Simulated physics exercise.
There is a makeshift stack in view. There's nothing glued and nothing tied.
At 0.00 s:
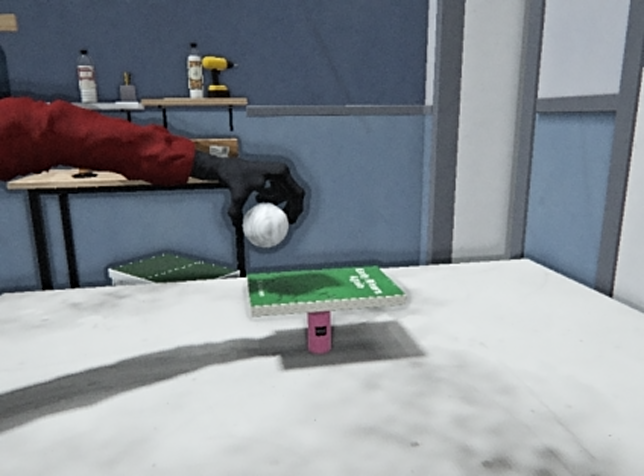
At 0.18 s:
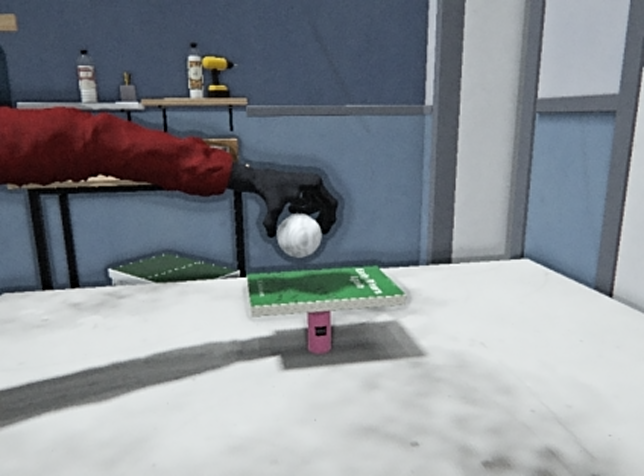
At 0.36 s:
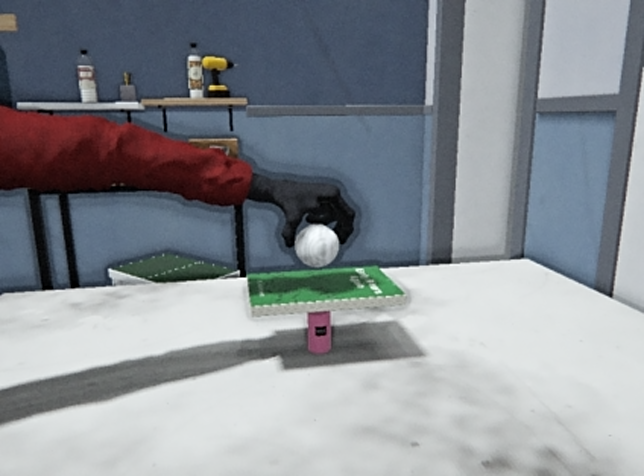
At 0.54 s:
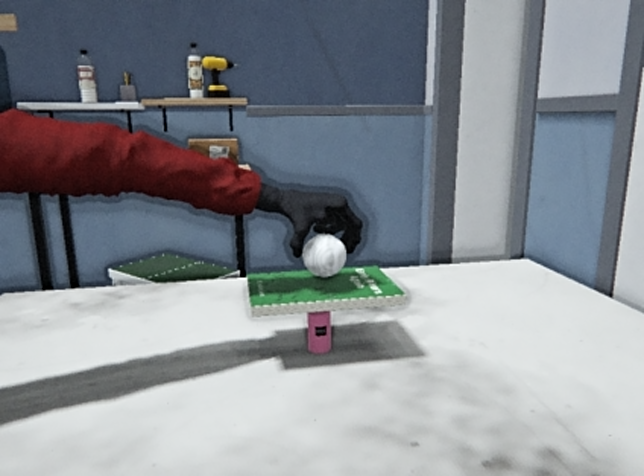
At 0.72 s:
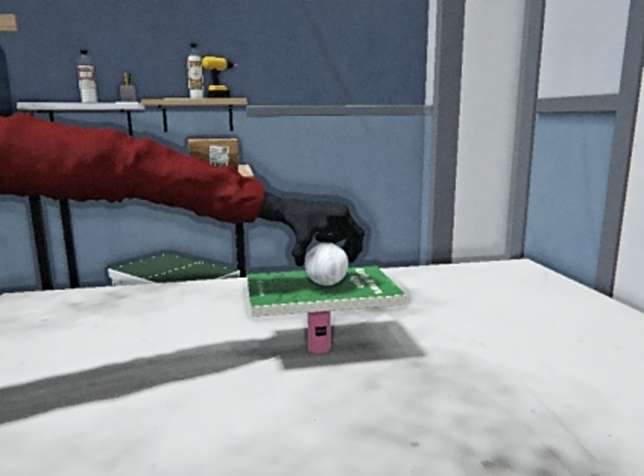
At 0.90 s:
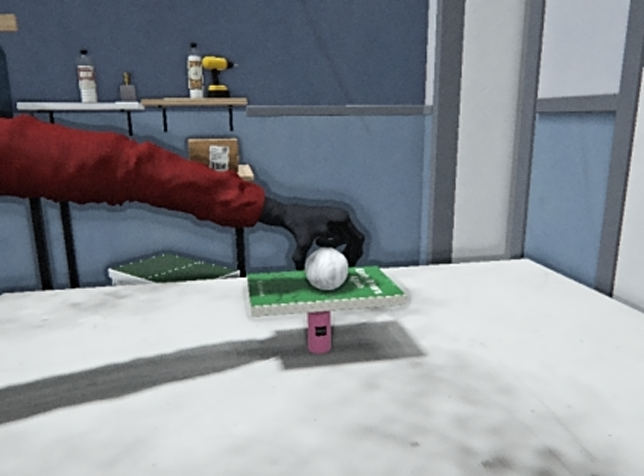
A red-sleeved arm with a dark glove reaches in from the left, holding a round white onion above a green, white-edged box balanced on a small pink shaker. The makeshift stack stands on a pale tabletop in a blue-walled workshop, seen from a fixed view facing shelves with bottles and a yellow drill. The hand moves right while lowering the onion, then sets it on the box, still holding it.
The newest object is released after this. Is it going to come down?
No, my guess is that nothing will drop.
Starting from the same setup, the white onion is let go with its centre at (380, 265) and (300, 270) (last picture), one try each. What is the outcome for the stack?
Result one: The stack falls. Result two: The stack stands.
By 1.10 s, all is still.
By 1.40 s, white onion resting near (327, 269).
When it is over (2.0 s), all 3 as before. End places, in pixels of the last picture, white onion near (327, 269). The stack stays up.
